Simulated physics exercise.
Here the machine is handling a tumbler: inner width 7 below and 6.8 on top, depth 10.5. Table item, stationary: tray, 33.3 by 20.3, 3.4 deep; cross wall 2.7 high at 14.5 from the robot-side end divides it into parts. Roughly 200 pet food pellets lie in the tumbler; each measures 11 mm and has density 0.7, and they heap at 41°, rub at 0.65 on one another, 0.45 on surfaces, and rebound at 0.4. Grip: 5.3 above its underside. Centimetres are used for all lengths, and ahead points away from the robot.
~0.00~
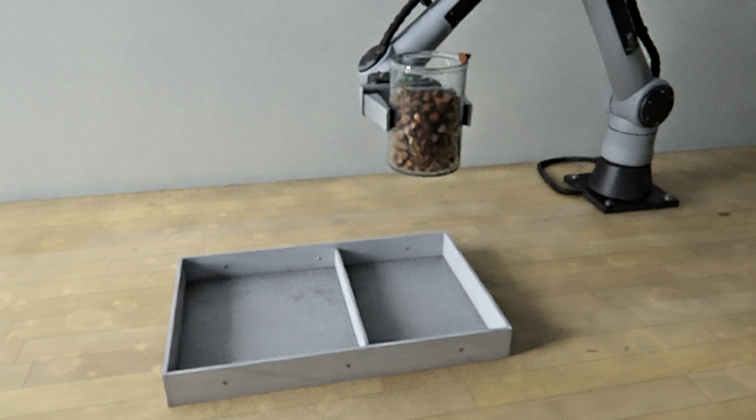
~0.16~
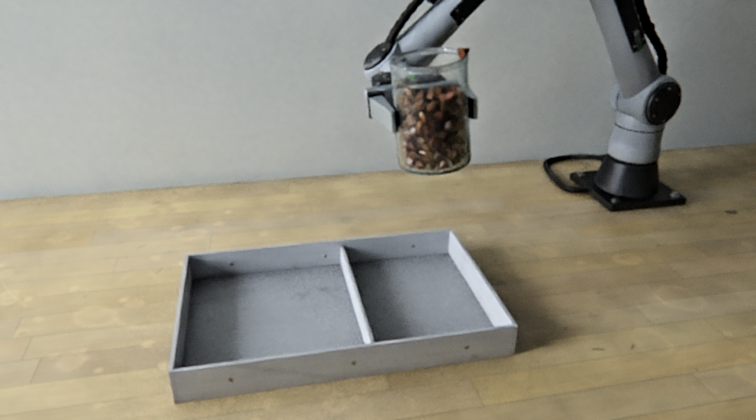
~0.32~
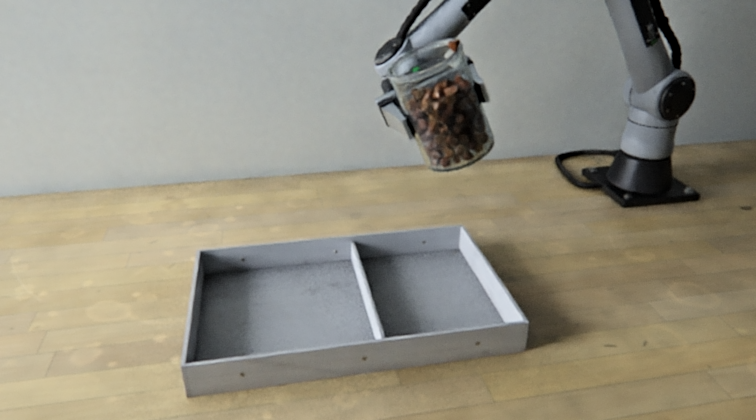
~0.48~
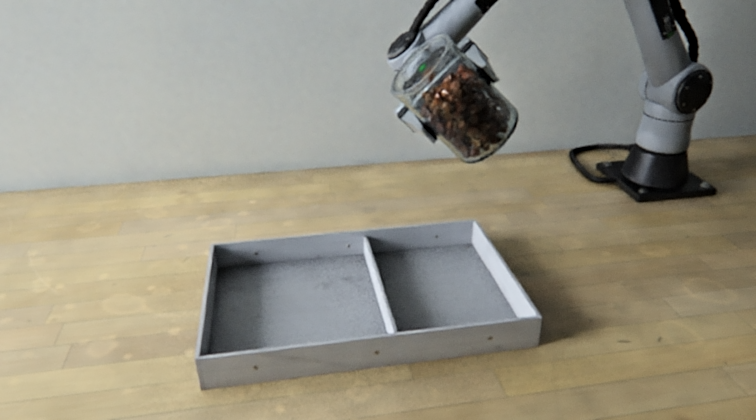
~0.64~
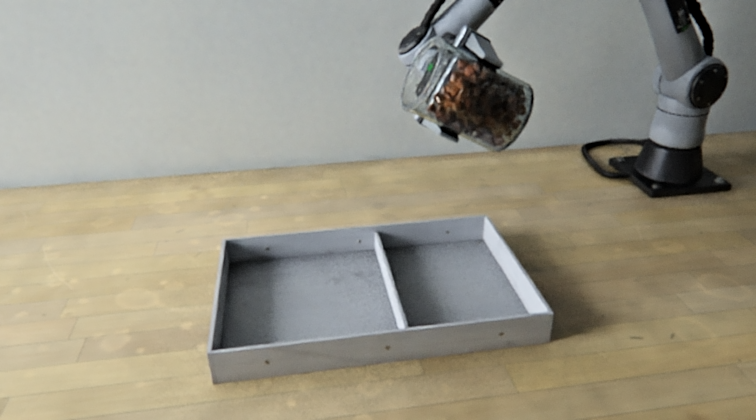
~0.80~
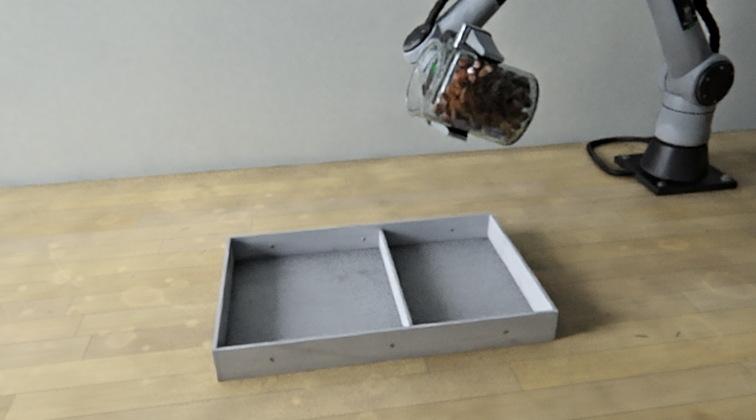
A grey robot arm on a black base, at the right of a pale wooden tabletop before a plain grey wall, is seen from slightly above. It grips a clear tumbler of reddish-brown pellets over a shallow grey tray split by one cross wall. The arm tilts the tumbler steadily until it leans well over, base toward the right, while the view drifts slightly left.
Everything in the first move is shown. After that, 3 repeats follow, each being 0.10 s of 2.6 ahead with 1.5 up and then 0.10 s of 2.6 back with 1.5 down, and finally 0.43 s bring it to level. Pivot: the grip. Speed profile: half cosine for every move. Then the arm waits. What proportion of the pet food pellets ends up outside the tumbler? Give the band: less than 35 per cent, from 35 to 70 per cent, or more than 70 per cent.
The band is less than 35 per cent.
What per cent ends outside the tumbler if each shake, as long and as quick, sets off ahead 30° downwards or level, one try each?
It comes to around 0 per cent on the first try and around 10 per cent on the second.
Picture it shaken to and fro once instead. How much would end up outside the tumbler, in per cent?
10 per cent.
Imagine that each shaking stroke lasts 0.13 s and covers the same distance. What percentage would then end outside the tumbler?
Then about 5 per cent.
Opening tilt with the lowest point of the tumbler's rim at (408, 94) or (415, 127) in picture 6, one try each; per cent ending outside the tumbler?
Estimates in order: 5 % and 65 %.
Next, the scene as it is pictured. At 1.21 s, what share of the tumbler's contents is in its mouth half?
Estimate: Around 45 %.
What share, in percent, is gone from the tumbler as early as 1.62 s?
25 %.
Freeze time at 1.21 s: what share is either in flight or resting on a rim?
It amounts to roughly 7 in a hundred.
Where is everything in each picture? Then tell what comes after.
In the first picture, the tumbler middle at (426, 115), level; upper third of the load around (428, 106), from x 395 to 465, top at y 60; 198 in the tumbler.
In the second picture, the tumbler middle at (432, 112), tilted 6° forward; upper third of the load around (433, 103), from x 400 to 465, top at y 50.
In the third picture, the tumbler middle at (443, 108), tilted 23° forward; upper third of the load around (448, 99), from x 410 to 485, top at y 45.
In the fourth picture, the tumbler middle at (456, 102), tilted 45° forward; upper third of the load around (461, 91), from x 425 to 505, top at y 70.
In the fifth picture, the tumbler middle at (467, 97), tilted 62° forward; upper third of the load around (475, 84), from x 430 to 520, top at y 65.
In the sixth picture, the tumbler middle at (472, 94), tilted 68° forward; upper third of the load around (481, 80), from x 435 to 525, top at y 65; 198 in the tumbler.
After 1.21 s, tilted 68° forward, highest piece 25 above the table; 172 in the tumbler, 12 in the far-side part, 14 in flight or on a rim.
After 1.62 s, tilted 32° forward, highest piece 27 above the table; 152 in the tumbler, 38 in the far-side part, 7 in the robot-side part, 1 in flight or on a rim.
After 2.03 s, level, highest piece 26 above the table; 152 in the tumbler, 39 in the far-side part, 7 in the robot-side part.
After 3.08 s, level, highest piece 26 above the table; 152 in the tumbler, 39 in the far-side part, 7 in the robot-side part.
In the end, 152 in the tumbler, 39 in the far-side part, 7 in the robot-side part. That is 23 % outside the tumbler.
